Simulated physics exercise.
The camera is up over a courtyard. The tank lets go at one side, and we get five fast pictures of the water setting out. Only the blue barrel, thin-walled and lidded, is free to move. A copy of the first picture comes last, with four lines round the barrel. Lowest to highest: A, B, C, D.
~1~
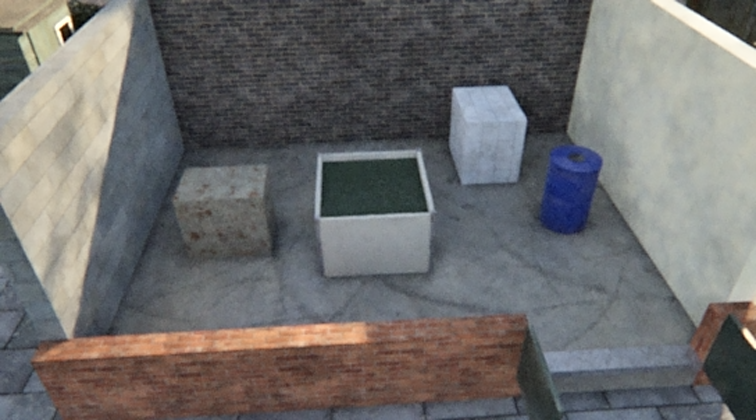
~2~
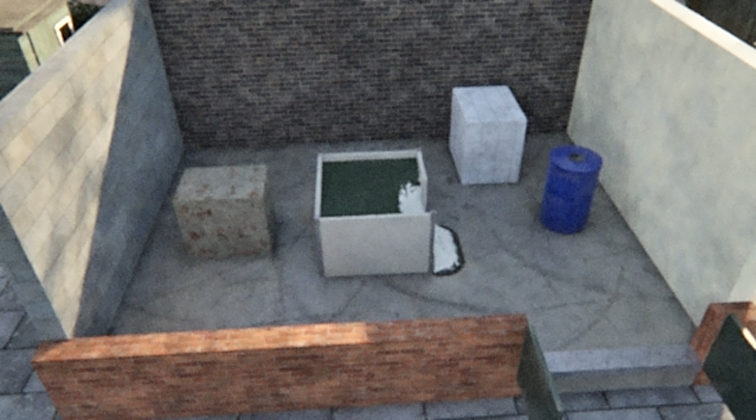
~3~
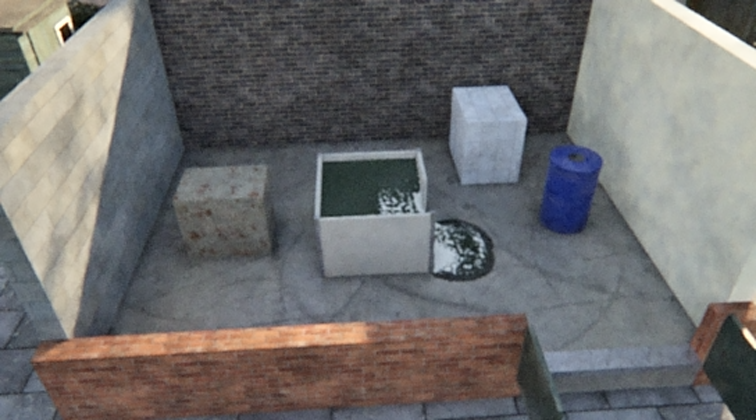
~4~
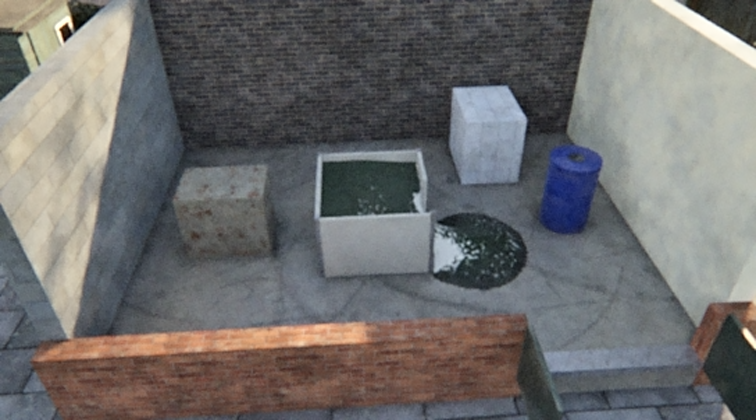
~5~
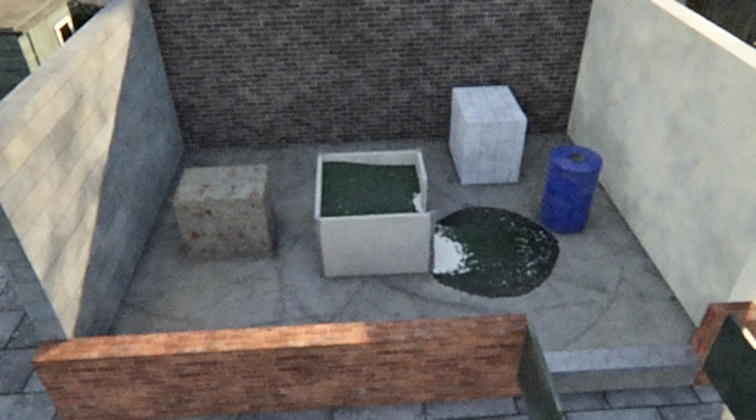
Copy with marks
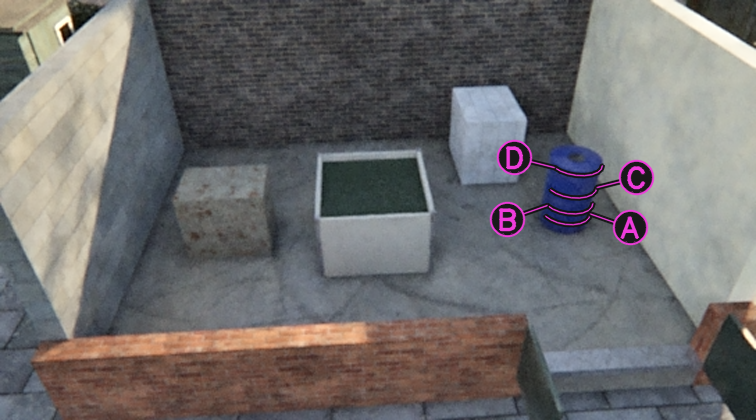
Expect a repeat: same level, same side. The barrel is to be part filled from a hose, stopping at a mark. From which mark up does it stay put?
It is B.
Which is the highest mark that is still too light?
Mark A.
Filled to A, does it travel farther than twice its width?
No.
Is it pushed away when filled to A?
Yes, it does.
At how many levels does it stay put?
Three of them.
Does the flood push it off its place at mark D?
No, not at all.
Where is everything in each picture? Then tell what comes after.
The first frame shows lid of the blue barrel at (576, 158); tank full, its middle at (372, 188); open gate at (617, 312).
In the second frame, 1 % of the ground wet, in view closest to the barrel at (453, 242).
In the third frame, 3 % of the ground wet, in view closest to the barrel at (478, 236).
In the fourth frame, 5 % of the ground wet, in view closest to the barrel at (516, 239).
The fifth frame shows lid of the blue barrel at (576, 158); 8 % of the ground wet, in view closest to the barrel at (539, 231).
On the marked copy, A at (573, 224); B at (575, 213); C at (579, 198); D at (584, 175); from the bottom up A, B, C, D.
Choosing A, it is pushed about half its own width away.
Choosing B, it does not move.
Choosing C, it does not move.
Choosing D, it does not move.
